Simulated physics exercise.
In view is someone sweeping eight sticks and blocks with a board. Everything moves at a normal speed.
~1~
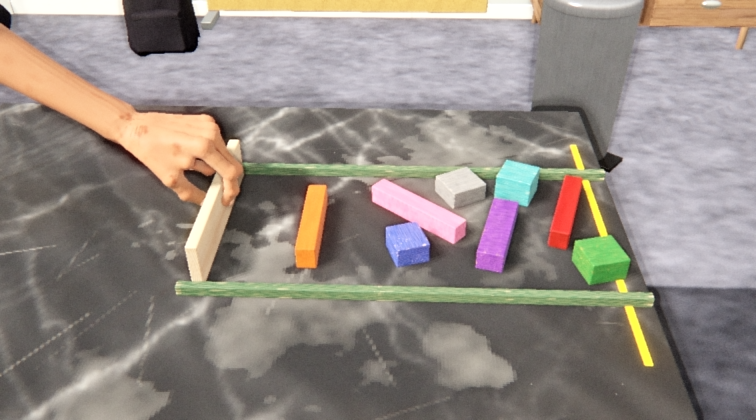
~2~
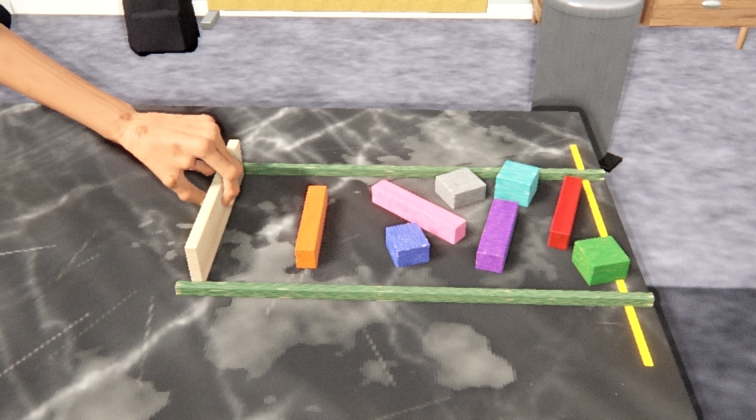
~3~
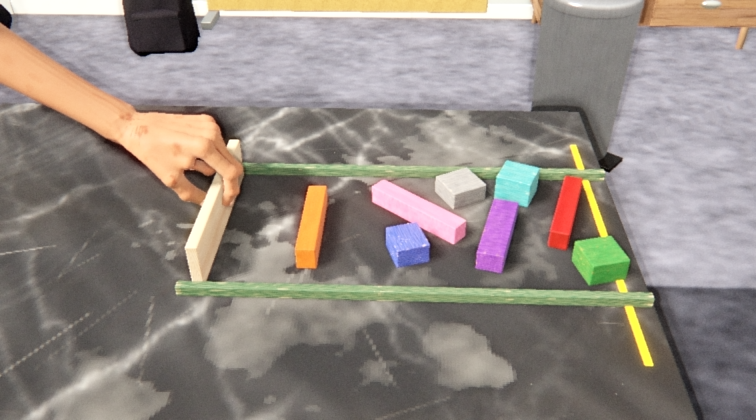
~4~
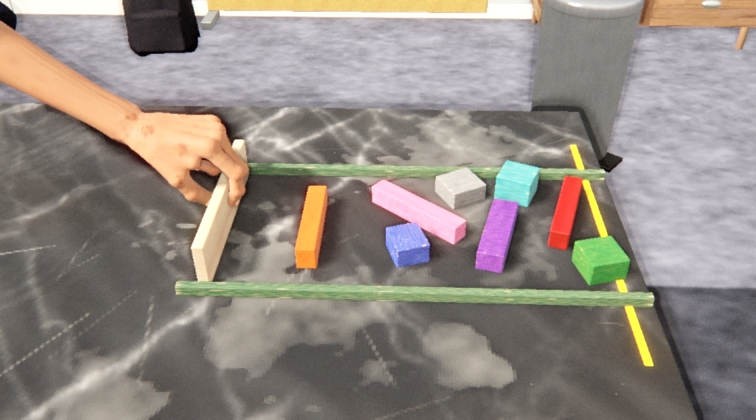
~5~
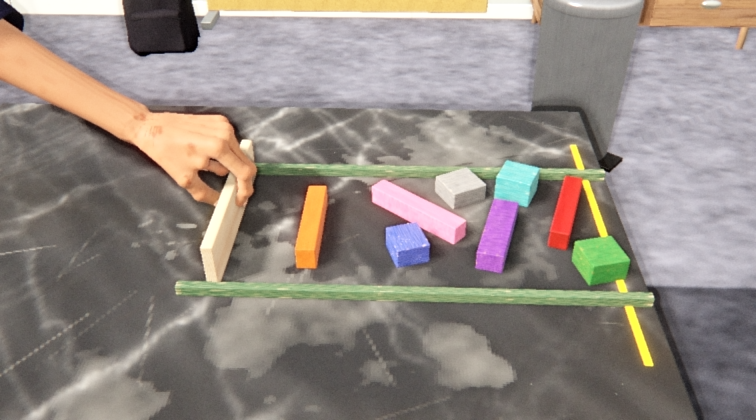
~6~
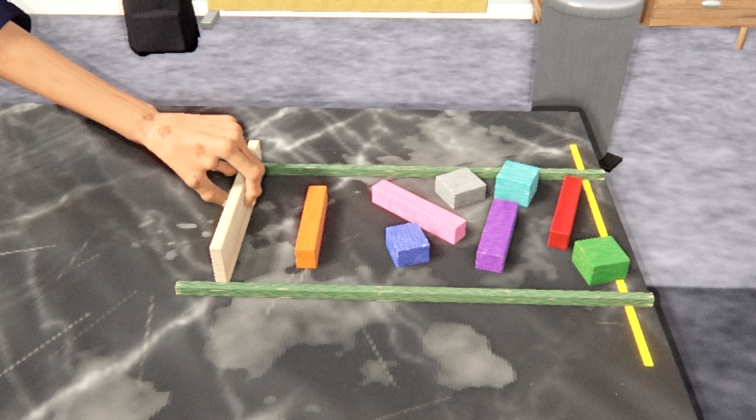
A hand held a pale board upright between two green rails and, after barely moving, slid it slightly right toward an orange stick, while the eight colored sticks and blocks stayed still.
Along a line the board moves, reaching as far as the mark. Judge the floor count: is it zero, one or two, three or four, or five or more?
The floor count is five or more.
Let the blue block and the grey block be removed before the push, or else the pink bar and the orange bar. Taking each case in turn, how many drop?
Tally per try: 5 / 4.
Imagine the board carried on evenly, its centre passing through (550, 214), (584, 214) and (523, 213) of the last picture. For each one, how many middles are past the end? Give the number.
Past the end: 3, 5 and 1.
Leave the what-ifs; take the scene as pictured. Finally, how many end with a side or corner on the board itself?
1 end up touching it.
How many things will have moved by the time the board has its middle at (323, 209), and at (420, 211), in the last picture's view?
The number moved is 1 and then 4.
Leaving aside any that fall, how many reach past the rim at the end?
That adds up to 0.
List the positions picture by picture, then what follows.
The first picture shows green block (600, 260); red stick (566, 211); turquoise block (517, 183); board (218, 207); tape (604, 234).
The second picture shows red stick (566, 211); blue block (407, 245).
The third picture shows turquoise block (517, 184); board (218, 207).
The fourth picture shows green block (600, 260); grey block (460, 188).
The fifth picture shows red stick (566, 211); purple bar (498, 234).
The sixth picture shows green block (600, 260); red stick (566, 211); turquoise block (517, 184); board (240, 207); tape (604, 234).
Early on, none off yet; green block at rest near (600, 260); red stick at rest near (566, 211); turquoise block at rest near (517, 184).
Finally, the number that fall off is five or more; lost, blue block, pink bar, grey block, purple bar, turquoise block, red stick and green block.
